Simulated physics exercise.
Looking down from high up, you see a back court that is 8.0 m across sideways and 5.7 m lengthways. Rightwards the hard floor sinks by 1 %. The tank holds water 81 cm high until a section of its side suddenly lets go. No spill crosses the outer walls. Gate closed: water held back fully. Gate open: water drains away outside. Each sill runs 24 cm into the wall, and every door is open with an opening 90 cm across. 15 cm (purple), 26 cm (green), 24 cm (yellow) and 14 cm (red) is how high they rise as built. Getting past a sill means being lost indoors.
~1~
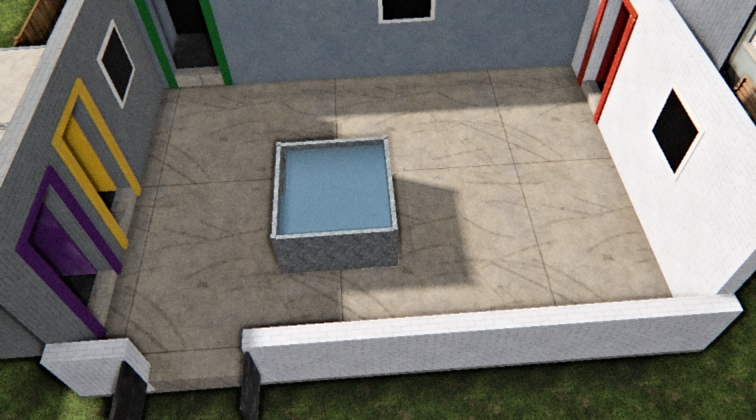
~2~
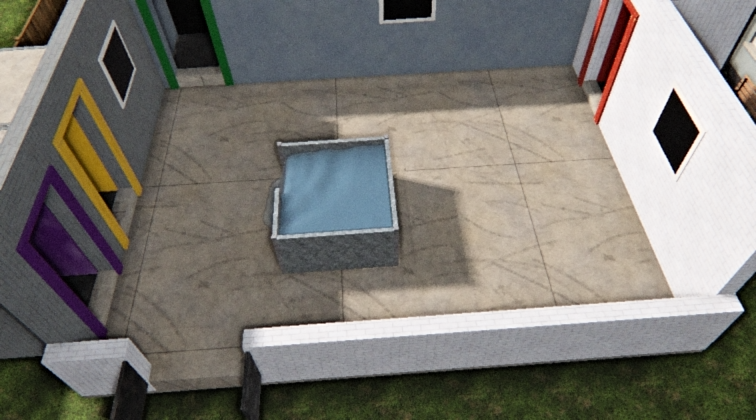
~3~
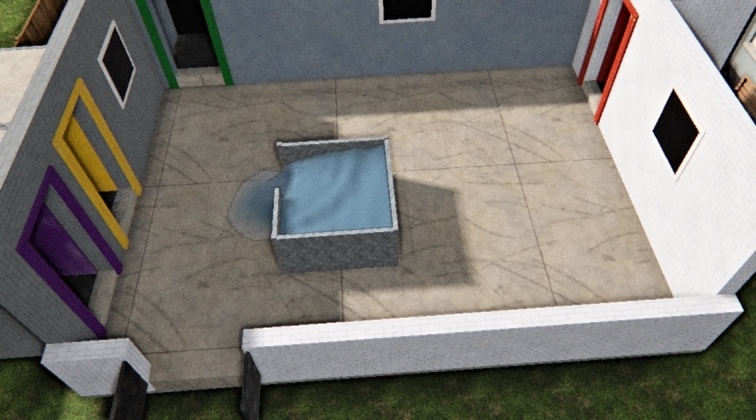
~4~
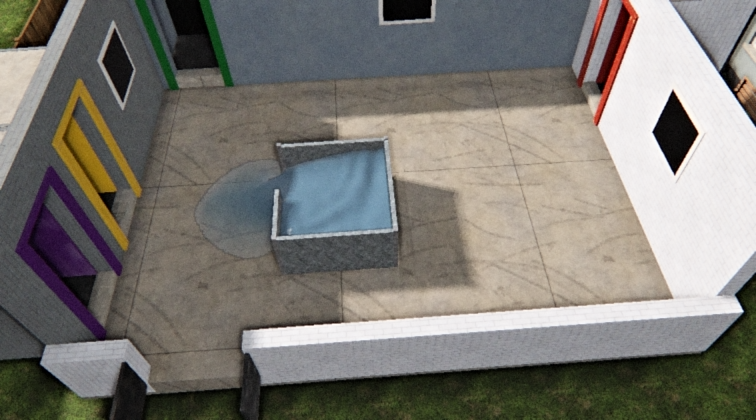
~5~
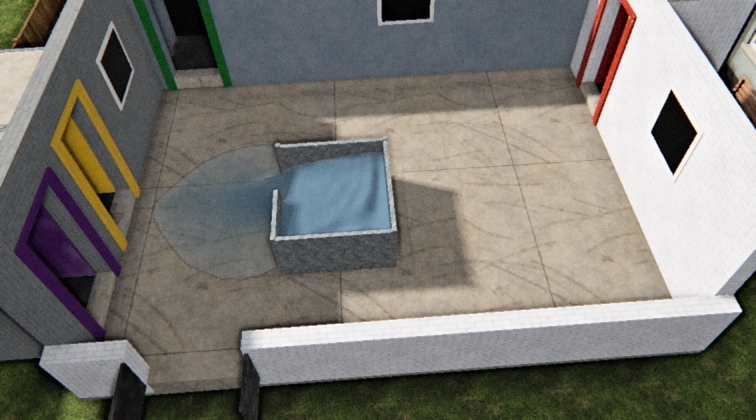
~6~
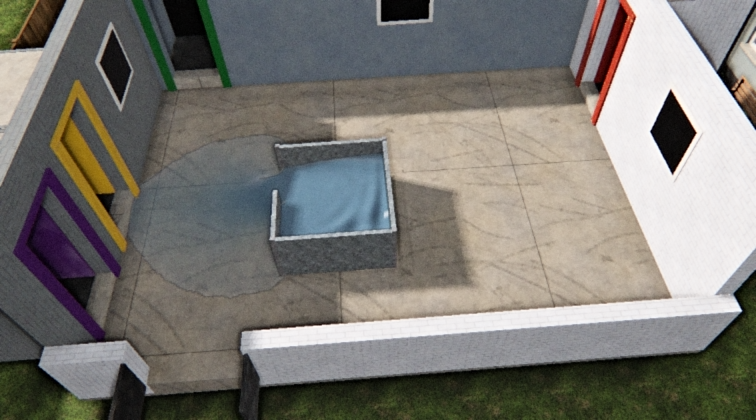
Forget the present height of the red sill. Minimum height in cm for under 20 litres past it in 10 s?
Approx. 5.5 cm.
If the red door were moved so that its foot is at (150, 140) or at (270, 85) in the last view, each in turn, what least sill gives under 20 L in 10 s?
About 16 and 5.5 cm.
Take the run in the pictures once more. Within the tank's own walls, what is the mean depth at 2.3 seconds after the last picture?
Roughly 31 cm on average.
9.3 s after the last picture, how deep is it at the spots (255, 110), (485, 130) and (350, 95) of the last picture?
First 5, then 3, then 3 cm.
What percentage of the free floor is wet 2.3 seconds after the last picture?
Roughly 30 percent.
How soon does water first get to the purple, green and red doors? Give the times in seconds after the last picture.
Purple: 0.3 s; green: 1.0 s; red: 5.0 s.
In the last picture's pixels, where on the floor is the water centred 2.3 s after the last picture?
(241, 203) or so.
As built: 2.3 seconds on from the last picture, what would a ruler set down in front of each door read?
Lab note, cm: Purple 12; green 24; yellow 20; red 0.
Then, 0.7 s after the last picture water covers 20 % of the floor, deepest (38 cm) near (279, 201); it has not reached the red door.
Then, 2.3 s after the last picture water covers 30 % of the floor, deepest (27 cm) near (161, 100); it has not reached the red door.
Then, 9.3 s after the last picture water covers 95 % of the floor, deepest (10 cm) near (668, 328); 9 cm at the red door, 0 litres in over its 14 cm sill.
At the red door as built, the water peaked near 9 cm, 6.1 s after the last picture.
Run again over the same 10 s with other heights there, 28 litres in over 5 cm, 12 litres over 6.5 cm. The limit of 20 litres is kept from about 5.5 cm up.
